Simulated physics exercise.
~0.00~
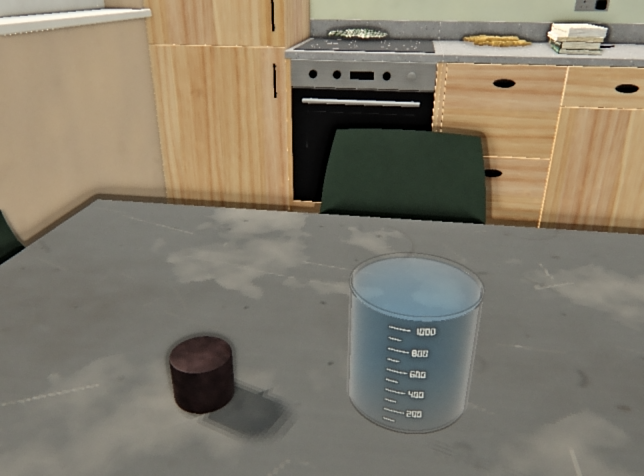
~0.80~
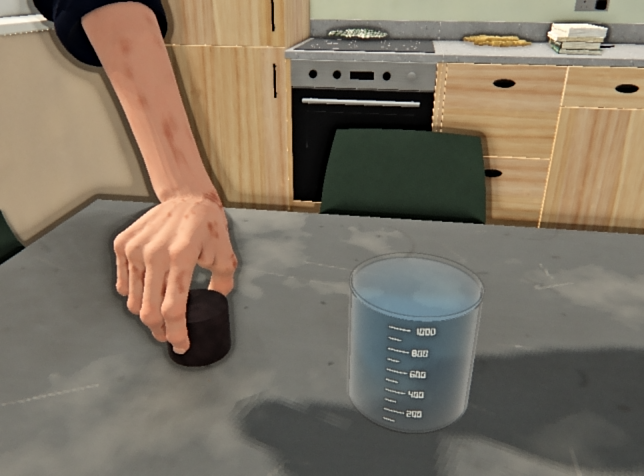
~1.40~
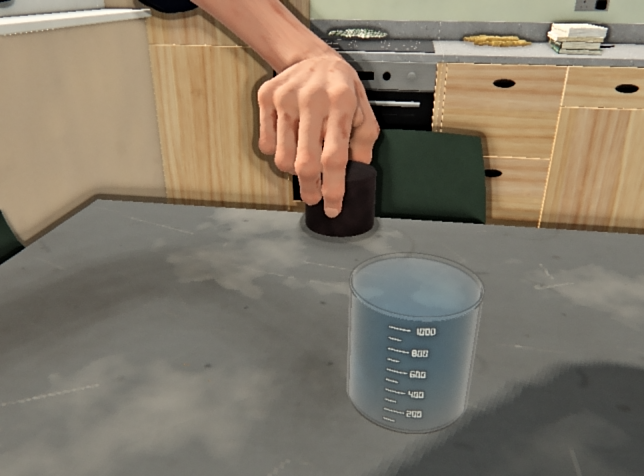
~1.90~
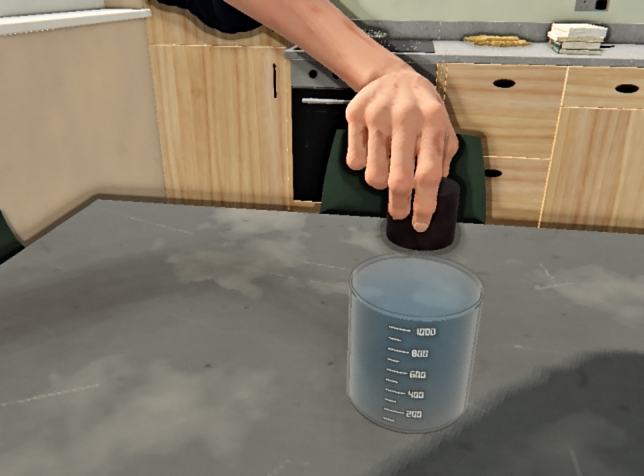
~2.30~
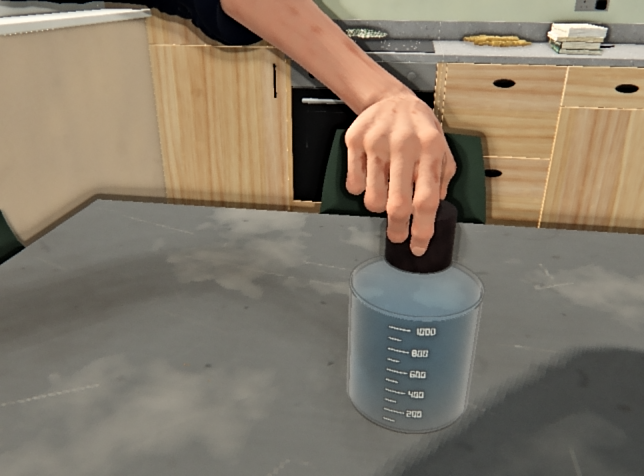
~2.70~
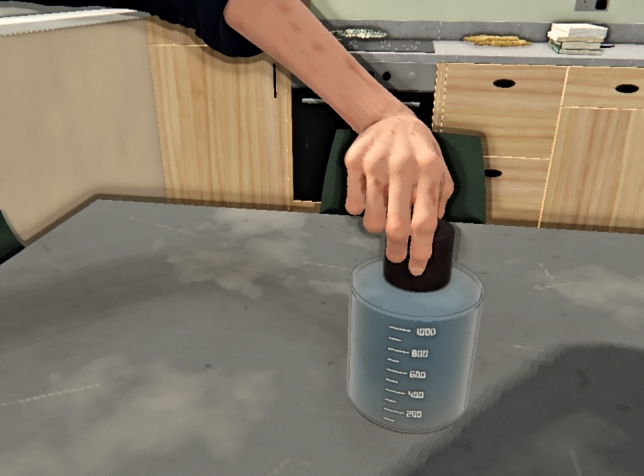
A hand lifts a dark cylinder from the table and lowers it over a beaker.
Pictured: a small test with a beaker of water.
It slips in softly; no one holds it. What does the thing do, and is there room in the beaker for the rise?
In the end thing: Goes under; beaker: Spills.
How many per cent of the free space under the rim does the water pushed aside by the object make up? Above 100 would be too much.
It comes to around 220 percent.
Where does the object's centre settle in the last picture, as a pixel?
Roughly at (408, 368).
After 3.0 s, the iron weight enters the water; the beaker is full to the brim.
After 3.4 s, the iron weight goes on down; the beaker is full to the brim; a puddle lies round it.
After 5.0 s, the iron weight rests at the bottom; the beaker is full to the brim; a puddle lies round it.
